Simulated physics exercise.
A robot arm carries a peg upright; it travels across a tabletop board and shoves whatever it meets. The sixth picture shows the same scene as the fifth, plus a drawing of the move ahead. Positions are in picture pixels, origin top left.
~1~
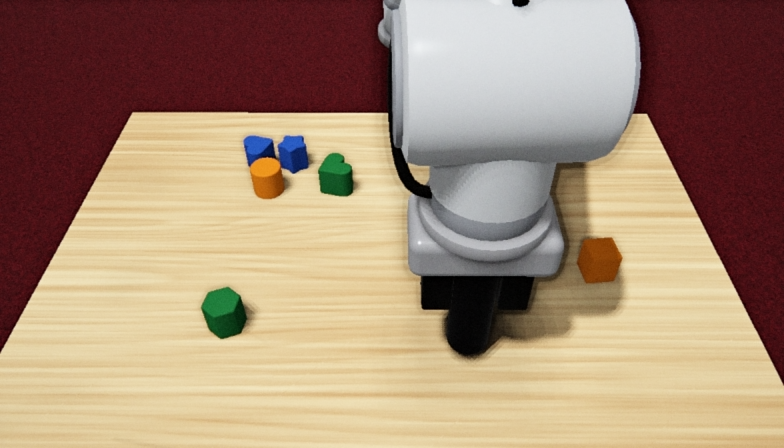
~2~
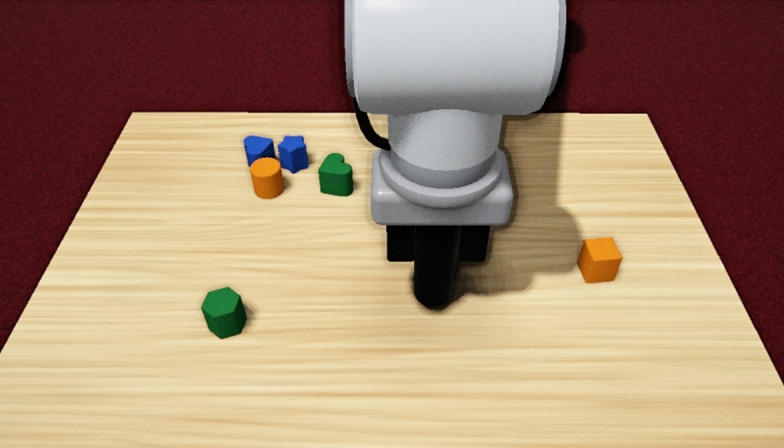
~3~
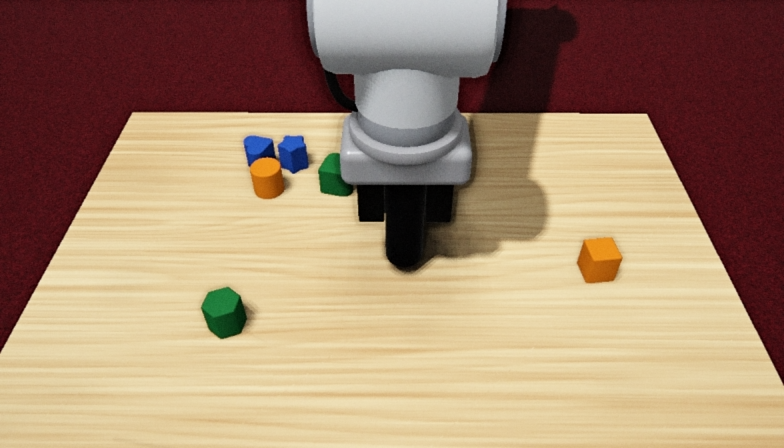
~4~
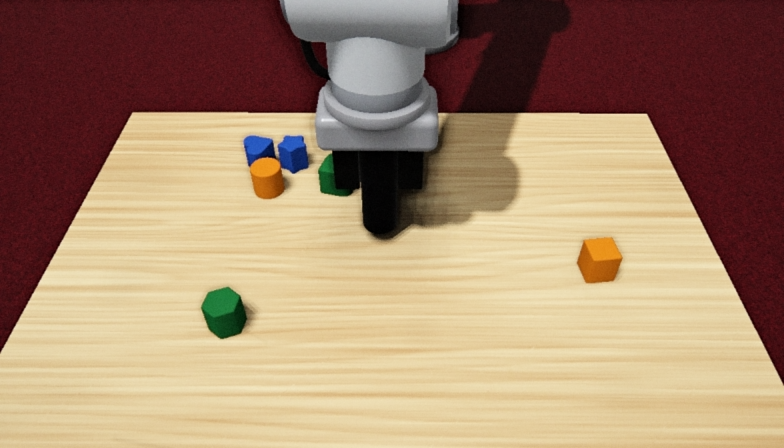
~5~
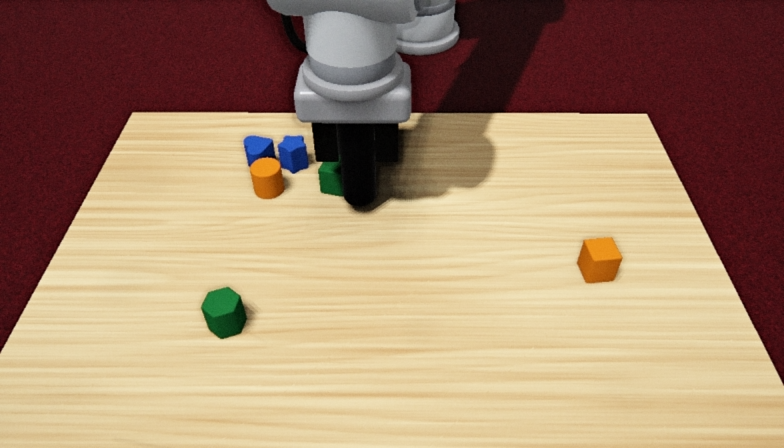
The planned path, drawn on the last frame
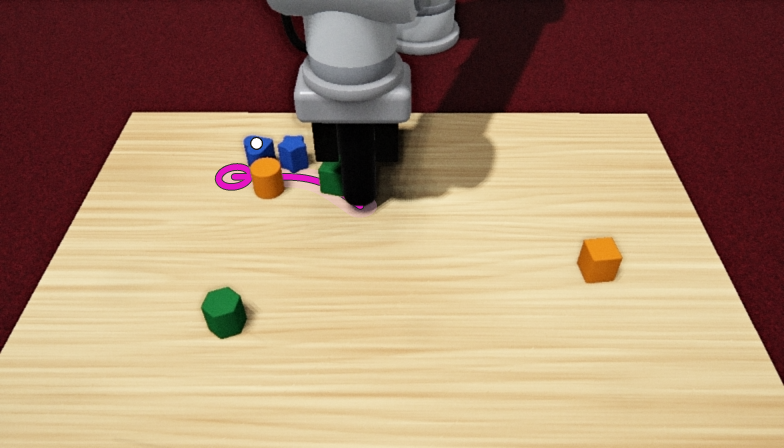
A white robot arm with a black tip moved steadily up and to the left over a wooden table, partly covering a green block near the orange and blue ones, while all the blocks stayed put.
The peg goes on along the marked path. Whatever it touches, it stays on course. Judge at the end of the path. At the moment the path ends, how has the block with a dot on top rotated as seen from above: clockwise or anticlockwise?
Looking down, my answer is that the block with a dot on top rotates clockwise.
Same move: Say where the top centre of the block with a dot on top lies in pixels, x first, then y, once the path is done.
It ends at (232, 136).
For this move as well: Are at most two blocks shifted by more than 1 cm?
Answer: No.
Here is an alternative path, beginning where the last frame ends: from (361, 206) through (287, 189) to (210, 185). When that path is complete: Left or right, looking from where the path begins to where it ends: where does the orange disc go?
Taking start-to-end as forward, the block's sideways shift goes to the left.
Path on the board, from (361, 206) by way of (326, 184) and (282, 177) to (234, 177); the dot is on the blue heart block.
The first path, step by step. One third of the way, peg at (325, 175); blue star block at (284, 137), turned 25° anticlockwise; green heart block at (308, 143), turned 15° clockwise.
Two thirds of the way, peg at (280, 168); blue heart block at (251, 141), turned 40° anticlockwise; orange disc at (254, 169); blue star block at (270, 123), turned 25° anticlockwise; green heart block at (290, 133), turned 75° clockwise.
At the end, peg at (232, 168); blue heart block at (232, 136), turned 45° clockwise; orange disc at (238, 174); blue star block at (270, 123), turned 25° anticlockwise; green heart block at (290, 133), turned 75° clockwise.
